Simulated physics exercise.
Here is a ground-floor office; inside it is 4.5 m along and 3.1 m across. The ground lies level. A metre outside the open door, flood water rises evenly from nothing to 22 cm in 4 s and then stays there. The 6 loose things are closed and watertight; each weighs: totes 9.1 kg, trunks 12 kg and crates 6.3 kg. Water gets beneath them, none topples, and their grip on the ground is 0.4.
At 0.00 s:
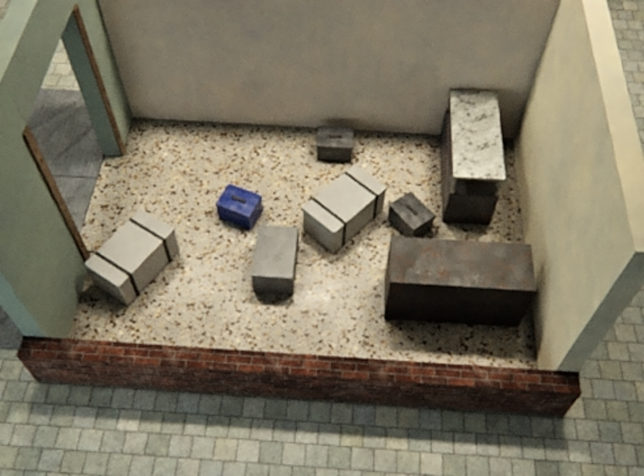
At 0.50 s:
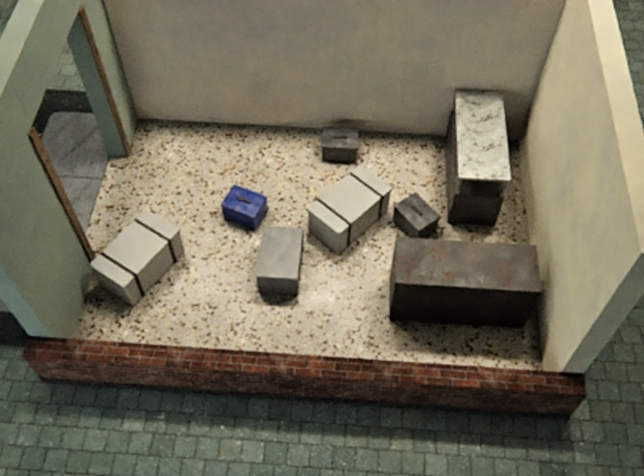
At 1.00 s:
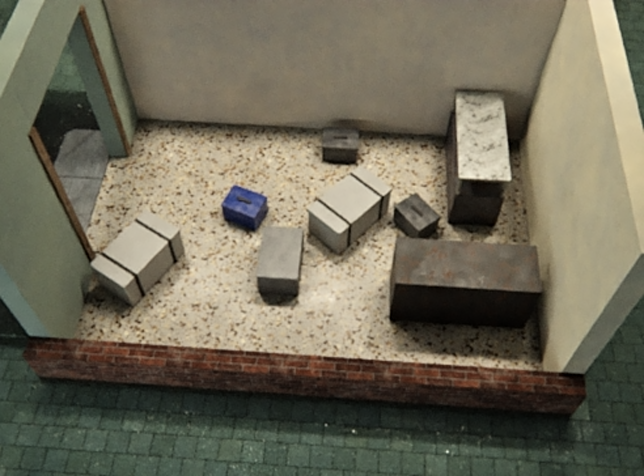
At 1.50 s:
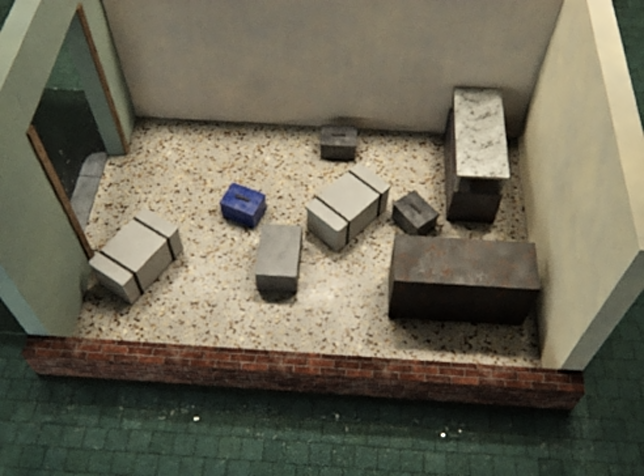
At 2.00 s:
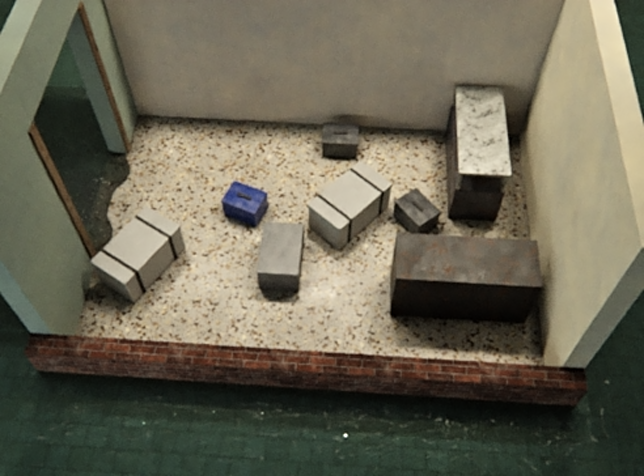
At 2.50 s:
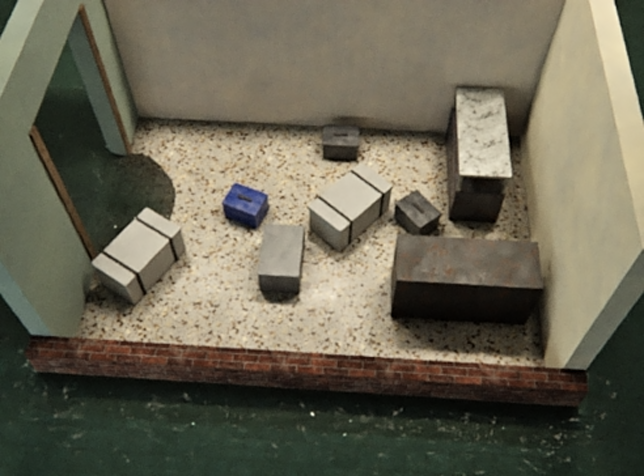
Roofless room holding scattered boxes and a blue tote, dark water covering the paving outside, then spreading in through the doorway.
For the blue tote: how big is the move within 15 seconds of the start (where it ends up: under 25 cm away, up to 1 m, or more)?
The blue tote ends far away.
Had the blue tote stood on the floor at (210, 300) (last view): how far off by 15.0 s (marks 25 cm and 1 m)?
It moves a short way.
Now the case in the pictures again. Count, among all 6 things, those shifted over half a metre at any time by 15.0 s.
I count 6.
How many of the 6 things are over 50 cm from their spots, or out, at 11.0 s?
I count 5.
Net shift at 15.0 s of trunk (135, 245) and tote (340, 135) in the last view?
In turn: 60 cm, 100 cm.
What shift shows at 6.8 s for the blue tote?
About 150 cm.
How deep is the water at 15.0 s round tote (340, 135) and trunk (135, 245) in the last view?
Roughly 22 and 12 cm.
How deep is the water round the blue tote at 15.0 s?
Roughly 20 cm.
After 3.5 s the blue tote is near (247, 199), 0.0 m from its start, aground; 0 afloat.
After 6.8 s the blue tote is near (393, 163), 1.6 m from its start, afloat; 4 afloat.
After 11.0 s the blue tote is near (375, 234), 1.4 m from its start, afloat; 6 afloat.
After 15.0 s the blue tote is near (301, 335), 1.7 m from its start, afloat; 6 afloat.
